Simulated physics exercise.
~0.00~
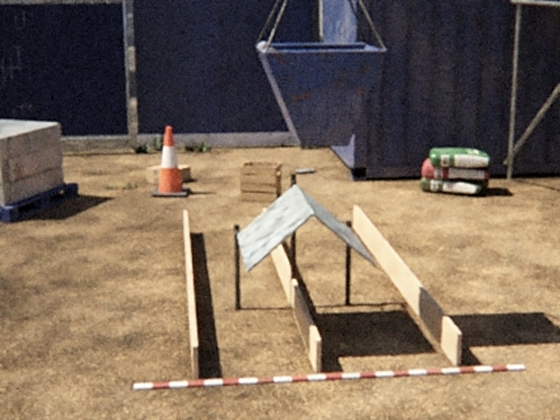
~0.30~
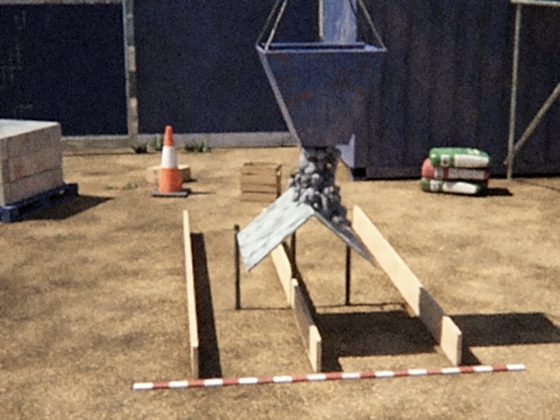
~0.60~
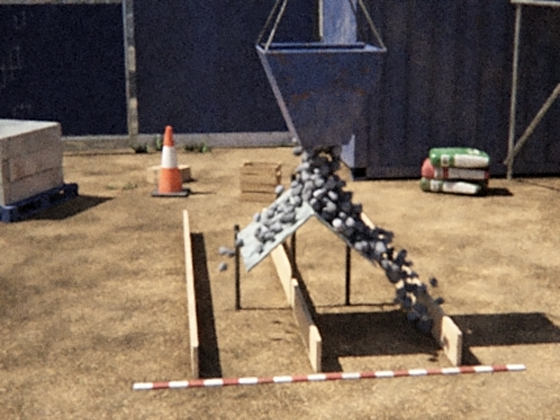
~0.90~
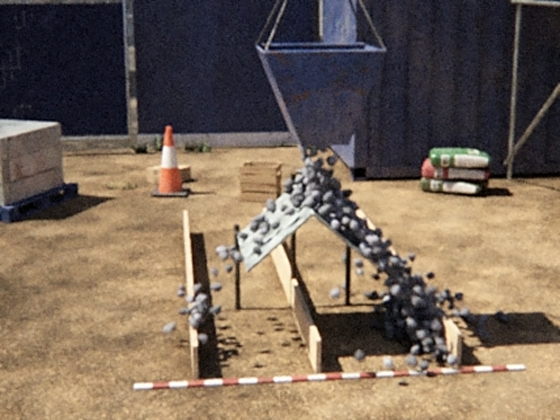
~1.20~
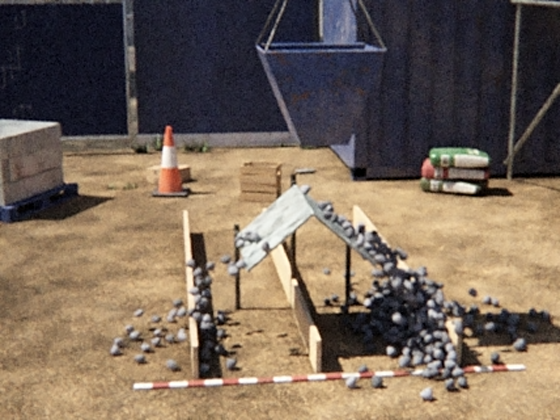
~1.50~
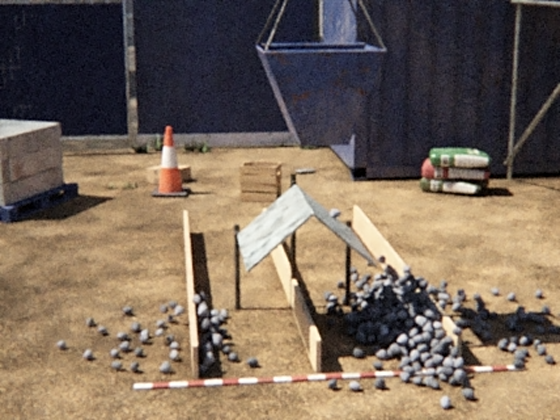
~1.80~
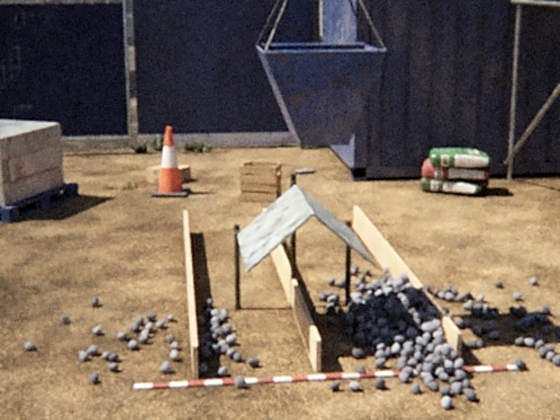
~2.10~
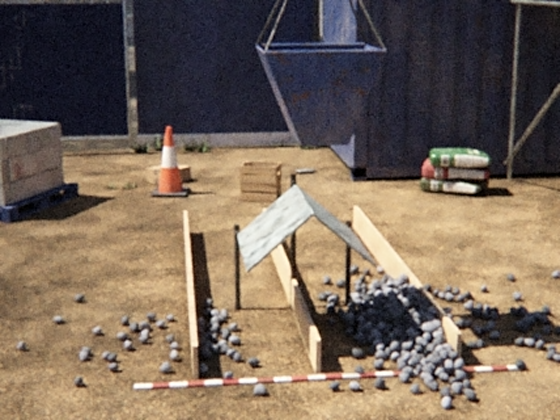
In this clip, grey stones pour from a suspended crane skip onto a peaked steel roof between wooden boards, tumbling down both slopes. Most settle in a heap in the right bay, with fewer in the left bay and others scattered beyond the outer boards.
